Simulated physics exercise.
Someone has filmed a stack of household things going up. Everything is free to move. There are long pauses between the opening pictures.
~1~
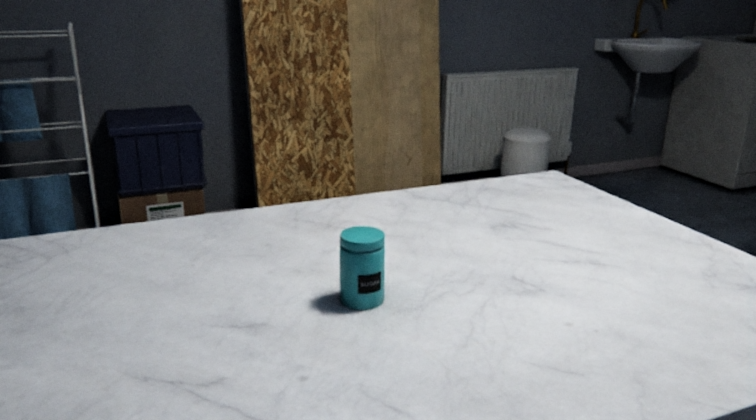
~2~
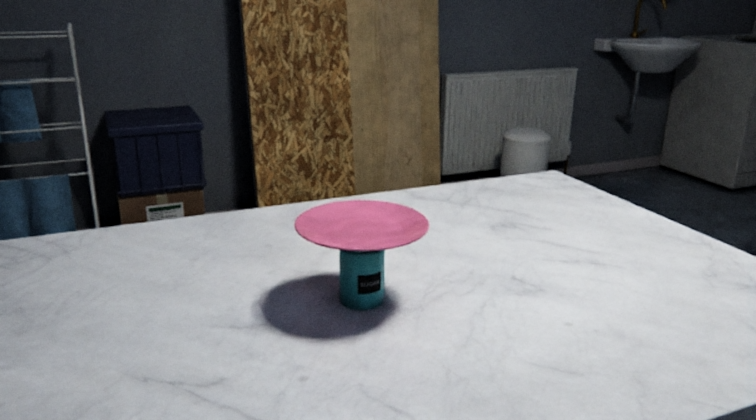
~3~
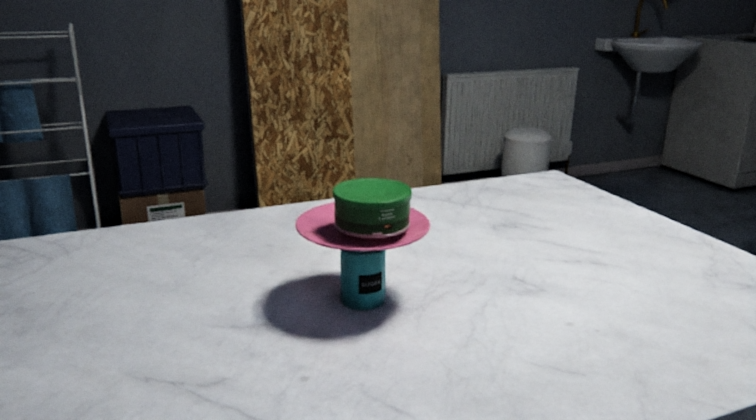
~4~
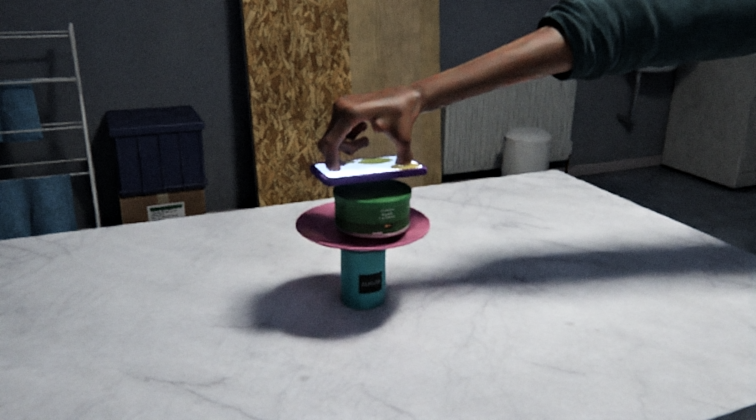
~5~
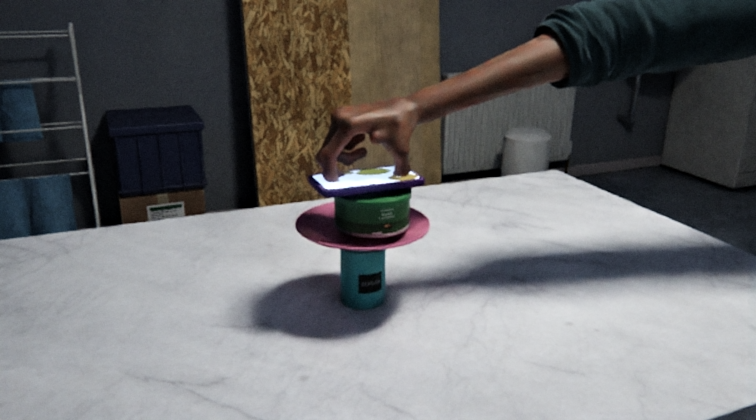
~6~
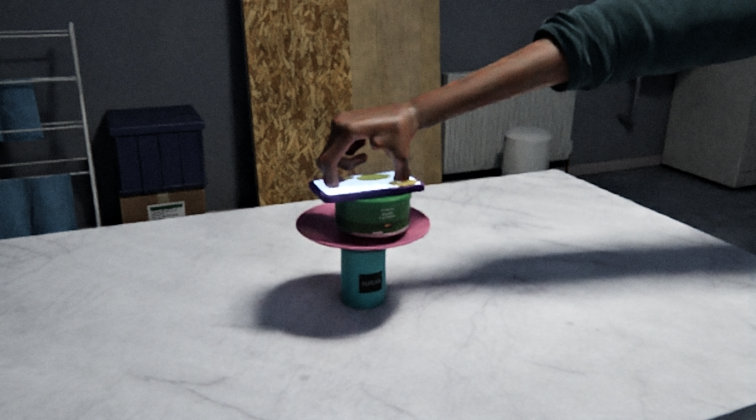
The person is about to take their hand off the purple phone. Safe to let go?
In the end the pile stays up.
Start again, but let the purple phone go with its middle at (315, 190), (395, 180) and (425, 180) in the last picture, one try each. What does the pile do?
First, it gives way; second, it keeps its balance; third, it gives way.
Then, 0.20 s past the last view, nothing moves.
Then, 0.50 s past the last view, purple phone resting near (367, 187).
Finally, all 4 still in place. Final places as the last picture's camera would see them, purple phone near (367, 187). The pile holds.
